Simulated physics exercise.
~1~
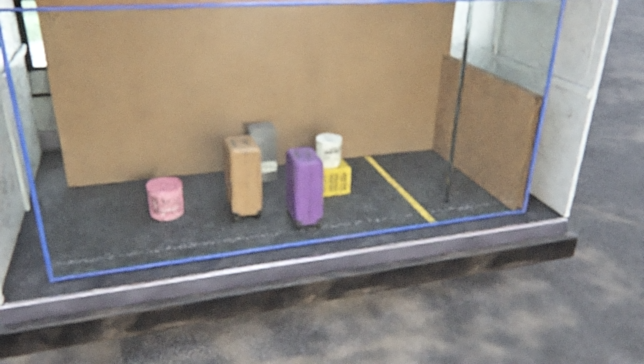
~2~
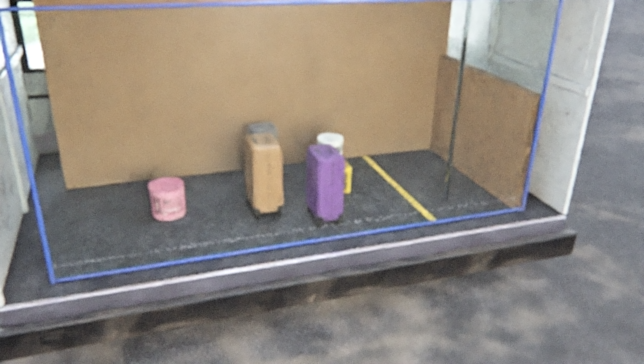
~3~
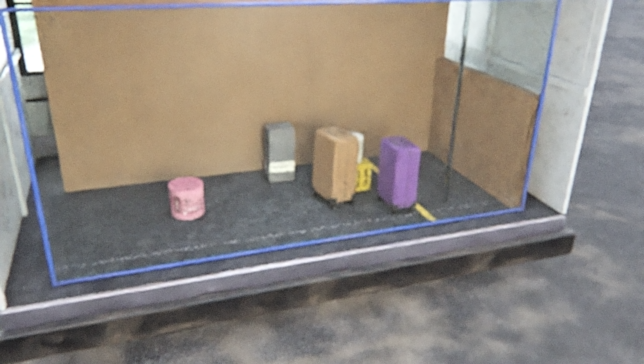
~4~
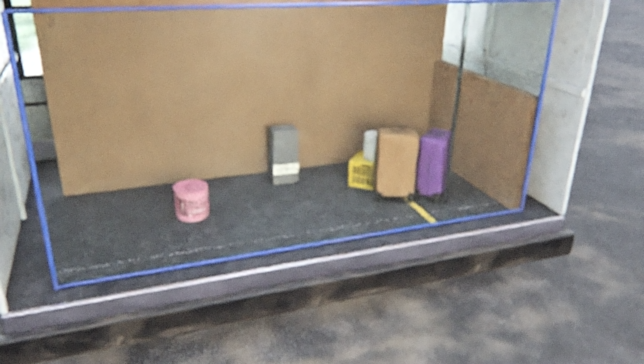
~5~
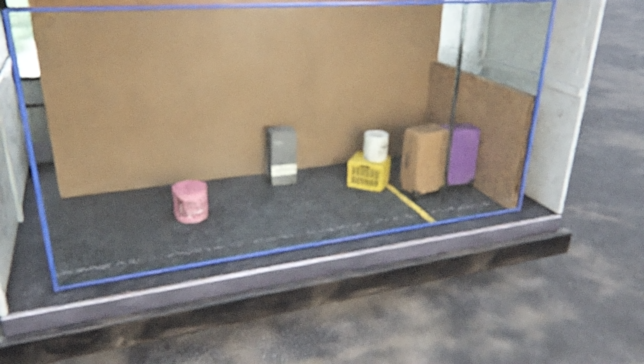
Two upright wheeled cases, one brown and one purple, stand in an open bay with a pink bucket to their left and a grey box, white bucket and yellow crate behind them. The cases begin rolling to the right, passing in front of the crate and white bucket. The pink bucket shifts slightly right and stops, while the crate and white bucket move a little. The purple case leads across the yellow line, and the brown one follows. Both end upright near the right wall, with the crate, buckets and grey box still short of the line.
